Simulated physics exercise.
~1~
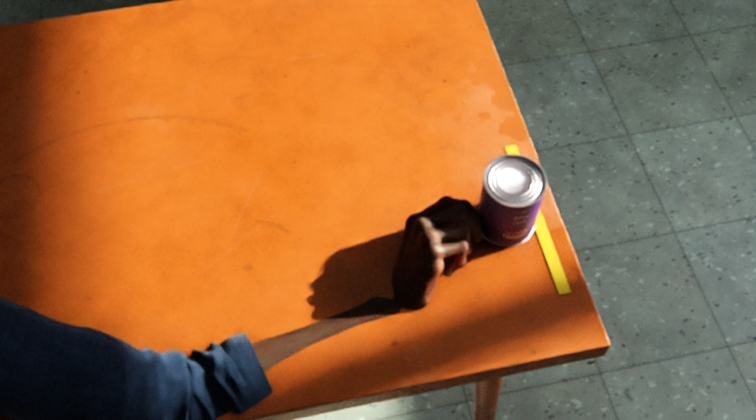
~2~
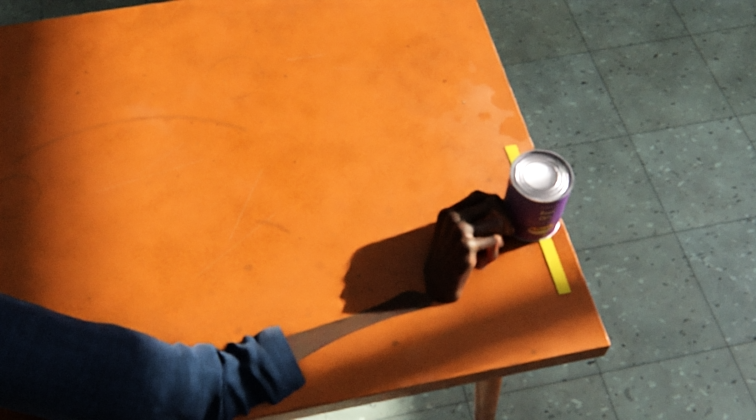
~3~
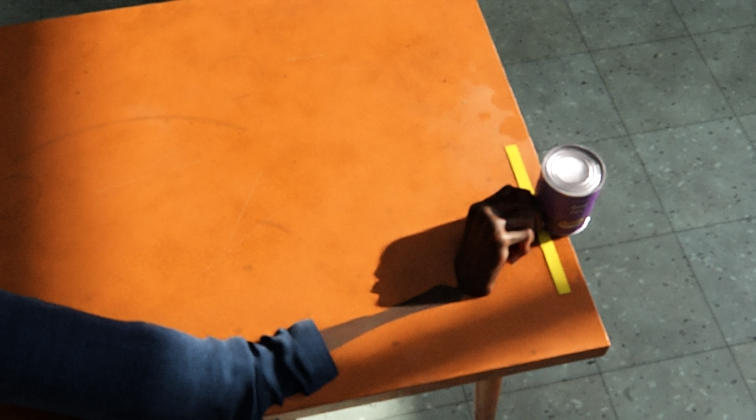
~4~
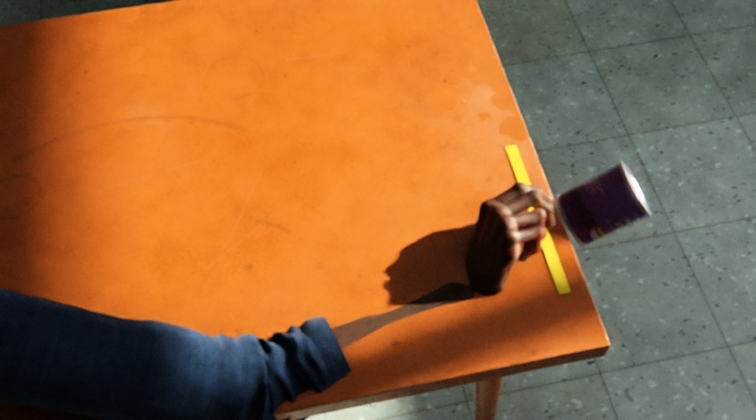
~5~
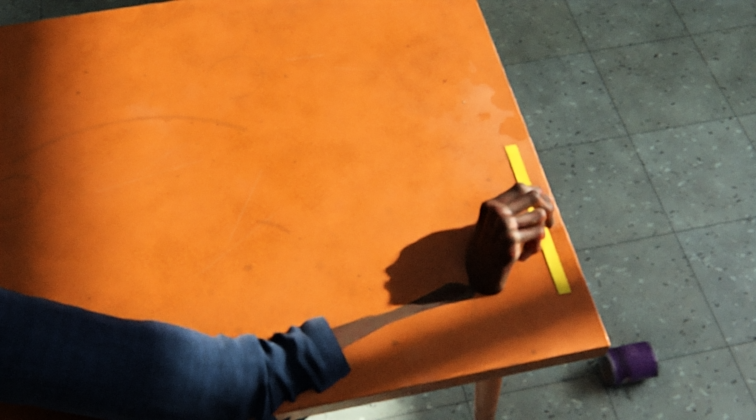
Purple tin being pushed right by a hand across yellow tape on an orange table, tipping over the edge and falling off.
